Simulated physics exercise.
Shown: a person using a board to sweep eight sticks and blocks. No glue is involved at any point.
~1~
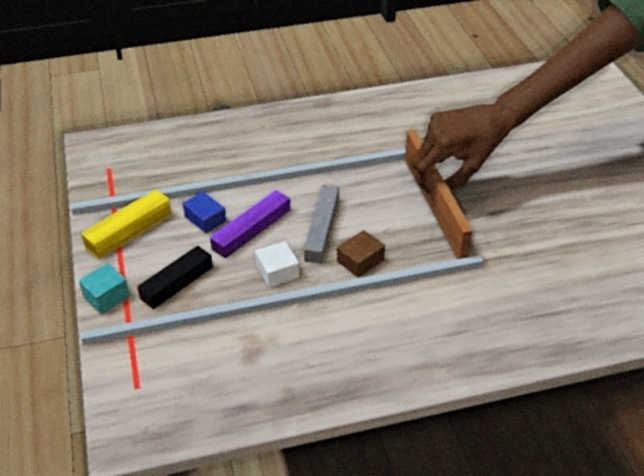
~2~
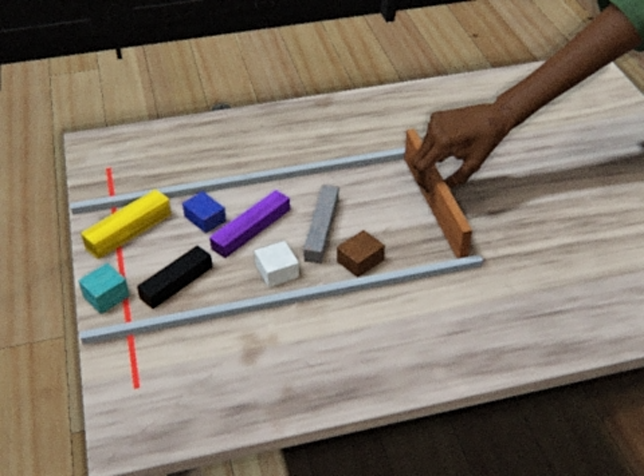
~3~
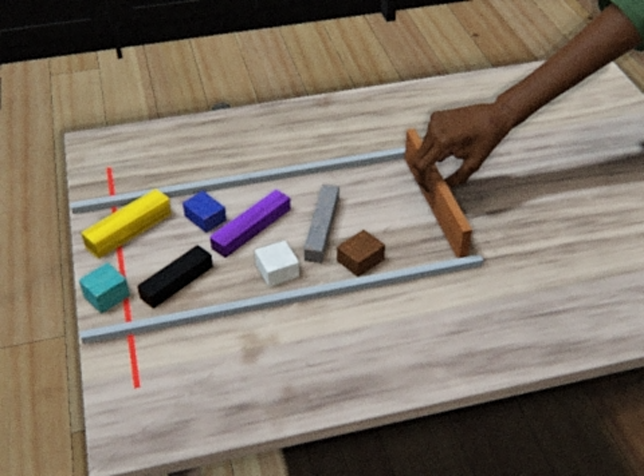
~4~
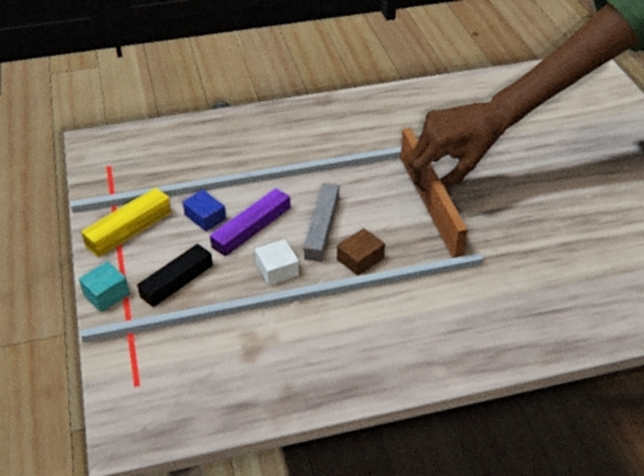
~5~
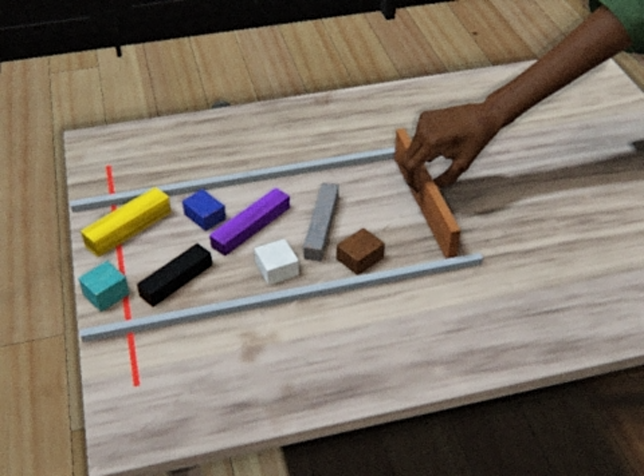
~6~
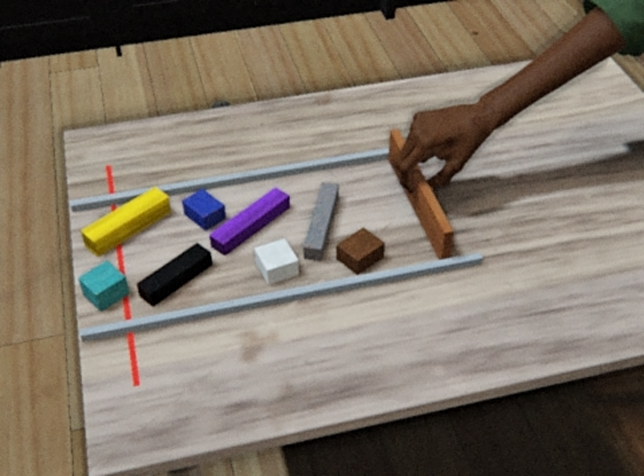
On a pale wood-grained tabletop above a plank floor, seen from above at an angle, two grey rails flank a loose group of coloured pieces. Yellow, turquoise and black ones sit at left near a red line, with blue, purple, white, grey and brown ones rightward. A hand reaching from the upper right holds an orange-brown board still, then slides it slightly left, touching nothing, while the pieces stay put.
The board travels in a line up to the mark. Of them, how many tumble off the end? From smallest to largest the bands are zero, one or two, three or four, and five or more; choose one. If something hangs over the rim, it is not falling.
The right band is five or more.
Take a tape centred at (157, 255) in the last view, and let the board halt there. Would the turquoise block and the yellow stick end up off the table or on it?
Well, the turquoise block topples off and the yellow stick topples off.
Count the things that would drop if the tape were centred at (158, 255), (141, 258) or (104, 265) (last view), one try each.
Counts per try: 2; 3; 6.
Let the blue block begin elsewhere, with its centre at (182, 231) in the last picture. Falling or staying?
In the end it falls away.
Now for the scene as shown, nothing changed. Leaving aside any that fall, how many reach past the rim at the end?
It comes to 2.
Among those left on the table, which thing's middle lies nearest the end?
The purple stick is foremost.
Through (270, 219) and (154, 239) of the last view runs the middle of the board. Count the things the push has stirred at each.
At the one place 5, at the other 8.
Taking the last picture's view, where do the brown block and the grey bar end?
The brown block comes to rest close to (104, 294), while the grey bar rests close to (89, 257).
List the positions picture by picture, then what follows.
Turquoise block (104, 289); yellow stick (128, 224); black stick (176, 277); board (436, 192); tape (121, 264), in the first frame.
Yellow stick (128, 224); brown block (361, 254), in the second frame.
Black stick (176, 276); white block (277, 264), in the third frame.
Turquoise block (104, 286); board (431, 191), in the fourth frame.
Yellow stick (127, 221); blue block (204, 210), in the fifth frame.
Turquoise block (104, 286); yellow stick (127, 221); black stick (176, 274); board (418, 193); tape (121, 261), in the sixth frame.
Soon after, none off yet; turquoise block at rest near (104, 286); yellow stick at rest near (127, 221); black stick at rest near (176, 274).
After that, none off yet; turquoise block at rest near (104, 286); yellow stick moving near (120, 221); black stick displaced a little near (162, 280).
And then, none off yet; turquoise block tilting well over near (55, 306); yellow stick tilting well over near (55, 243); black stick displaced about its own width near (86, 296).
In the end, the number that fall off is five or more; gone, white block, blue block, black stick, yellow stick and turquoise block.
